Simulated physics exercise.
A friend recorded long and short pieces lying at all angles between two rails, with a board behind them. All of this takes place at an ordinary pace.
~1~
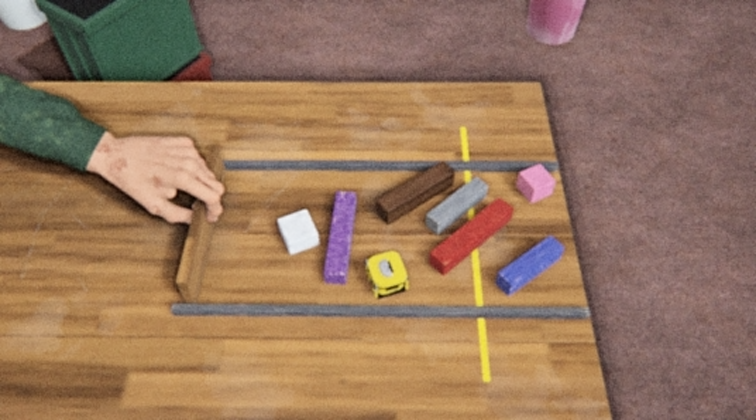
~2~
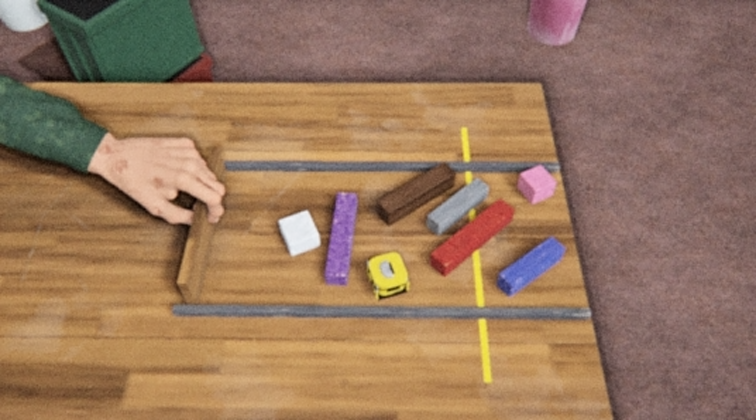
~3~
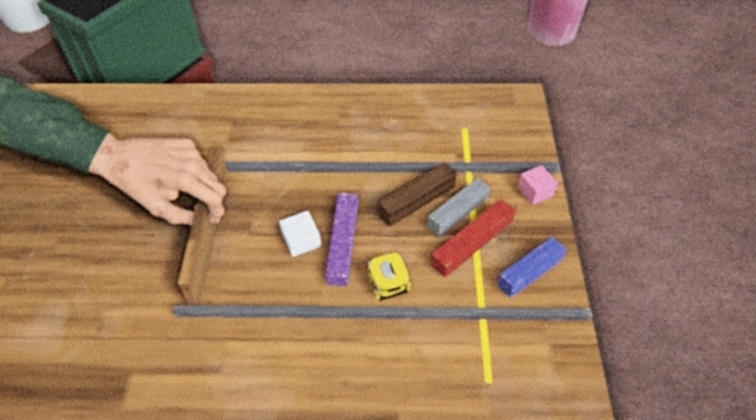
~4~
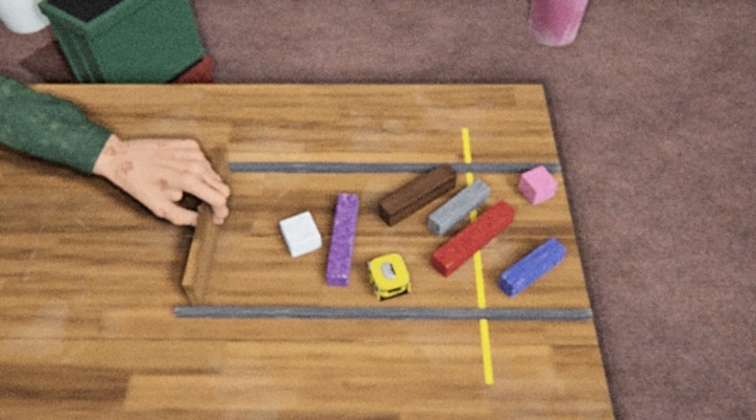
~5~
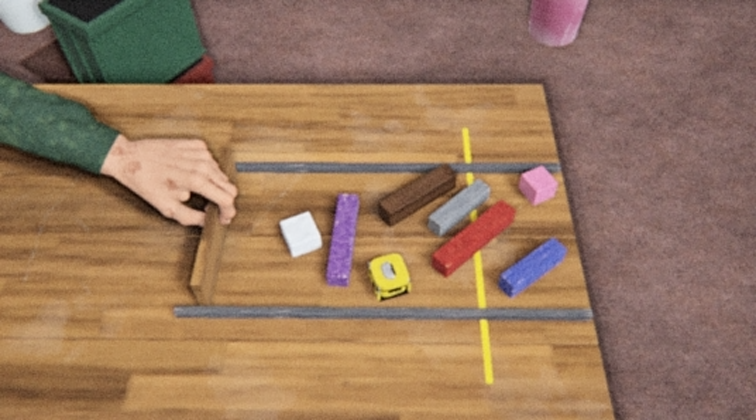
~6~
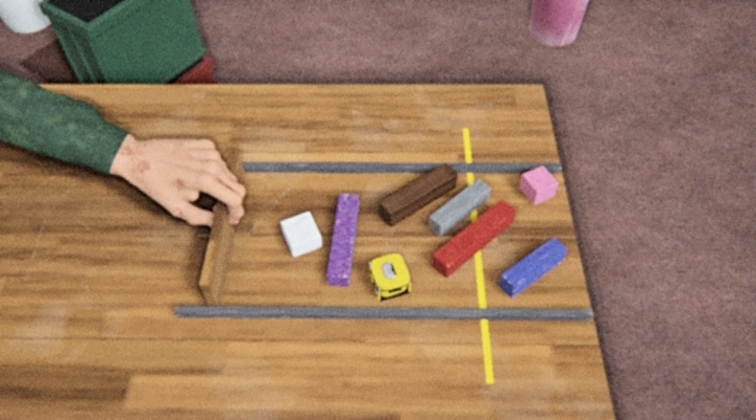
In this clip, a hand in a green sleeve holds a wooden board upright between two grey rails on a table, then slides it slightly right toward scattered coloured blocks and bars and a yellow tape measure, which stay still.
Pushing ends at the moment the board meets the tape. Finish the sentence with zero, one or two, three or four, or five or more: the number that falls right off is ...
The number that falls right off is one or two.
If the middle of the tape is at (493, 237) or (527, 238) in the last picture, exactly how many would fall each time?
You'd count 3 the first time and 6 the second.
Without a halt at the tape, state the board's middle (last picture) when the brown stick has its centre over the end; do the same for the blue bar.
Approx. (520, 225) for the first, approx. (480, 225) for the second.
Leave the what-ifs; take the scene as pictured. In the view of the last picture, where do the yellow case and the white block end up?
Middles: Around (553, 289) and around (493, 240).
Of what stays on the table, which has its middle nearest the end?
It would be the blue bar.
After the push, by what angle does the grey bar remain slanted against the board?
The angle is about 5 degrees.
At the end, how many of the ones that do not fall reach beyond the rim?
Counting them gives 2.
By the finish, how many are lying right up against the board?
Contact count: 1.
Early on, none off yet; pink block at rest near (538, 186); blue bar at rest near (533, 268); red bar at rest near (475, 238).
A while later, none off yet; pink block at rest near (538, 186); blue bar at rest near (533, 268); red bar travelled a little near (505, 240).
Finally, the number that fall off is one or two; lost, pink block.
